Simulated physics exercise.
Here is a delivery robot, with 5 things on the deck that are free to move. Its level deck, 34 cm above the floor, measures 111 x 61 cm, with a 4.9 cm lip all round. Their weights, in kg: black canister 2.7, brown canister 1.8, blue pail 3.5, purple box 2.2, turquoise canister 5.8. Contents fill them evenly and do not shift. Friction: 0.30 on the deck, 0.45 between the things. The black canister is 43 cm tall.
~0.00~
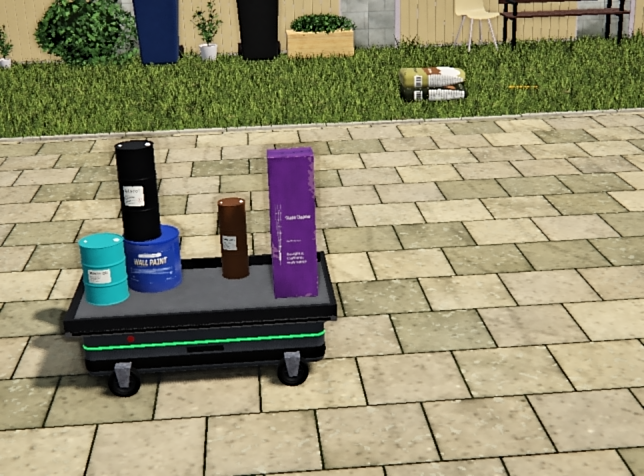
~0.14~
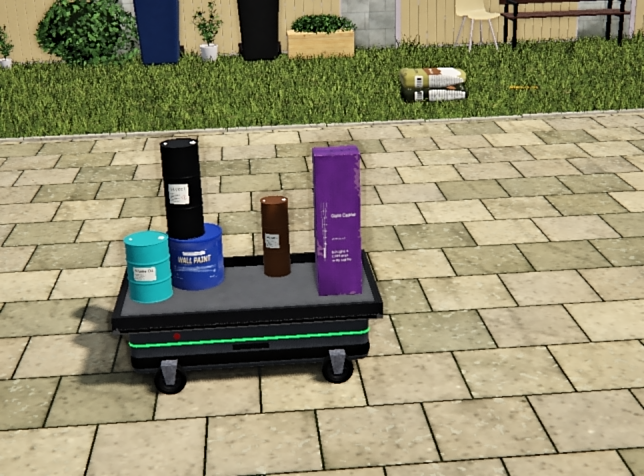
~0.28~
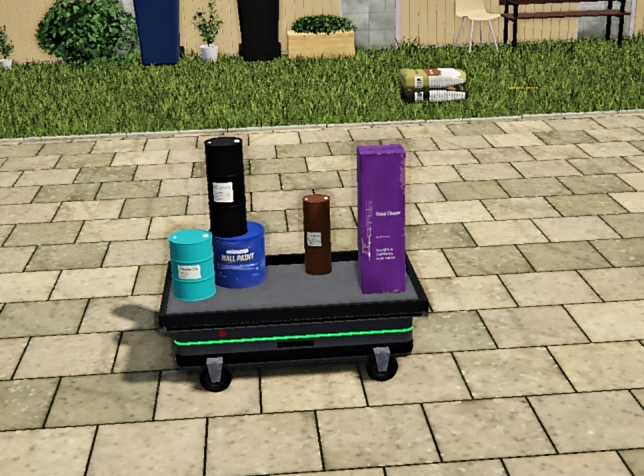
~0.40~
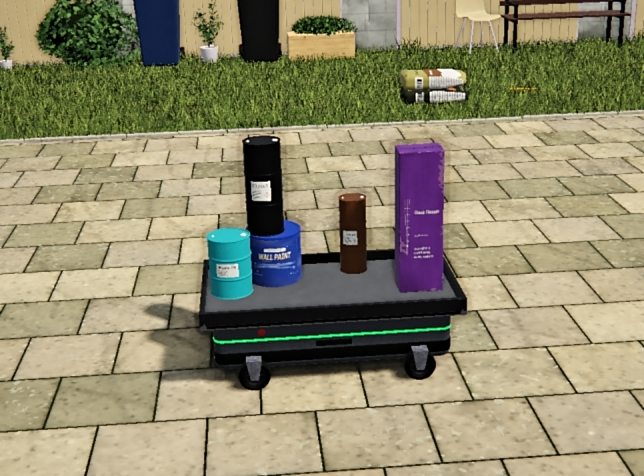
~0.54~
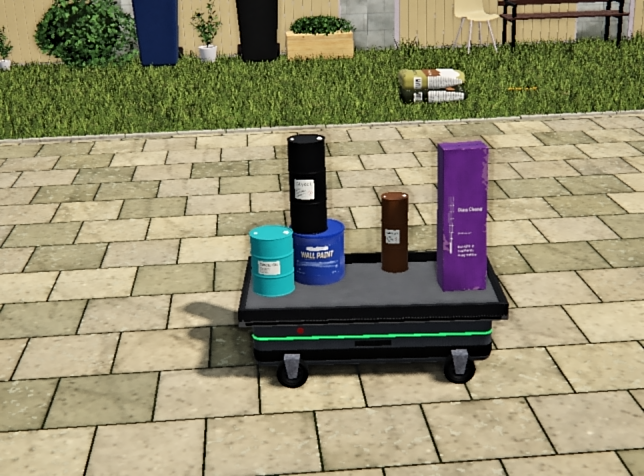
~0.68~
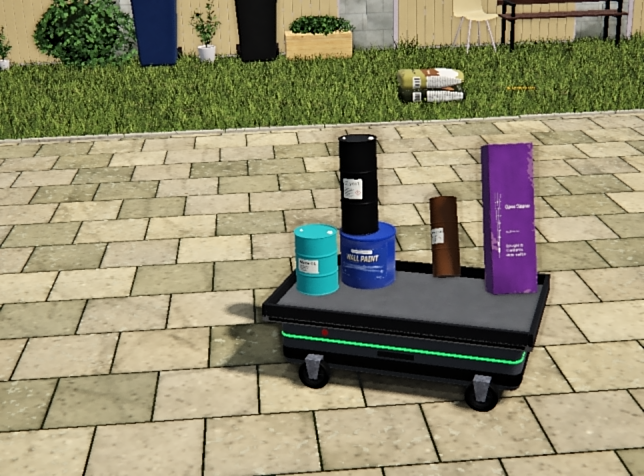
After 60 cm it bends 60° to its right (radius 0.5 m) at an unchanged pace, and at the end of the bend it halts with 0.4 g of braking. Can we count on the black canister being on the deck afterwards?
The black canister ends off the deck.
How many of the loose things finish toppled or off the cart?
3 of them.
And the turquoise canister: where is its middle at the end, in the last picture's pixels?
Near (477, 300).
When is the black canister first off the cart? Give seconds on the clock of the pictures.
Near 1.0 s.
After 0.88 s, cart 123 cm along, turned 53°; brown canister and purple box now off the cart; black canister leaning 21° near (441, 191); turquoise canister slid 4 cm.
After 0.98 s, cart 137 cm along, turned 60°; black canister now off the cart; turquoise canister slid 7 cm.
After 1.18 s, cart 160 cm along, turned 60°; turquoise canister slid 9 cm; blue pail slid 2 cm.
After 1.48 s, cart 167 cm along, turned 60°, stopped; turquoise canister slid 12 cm; blue pail slid 11 cm.
At rest (1.9 s), off the cart, black canister, brown canister and purple box; not toppled but over 10 cm from the start, blue pail and turquoise canister.
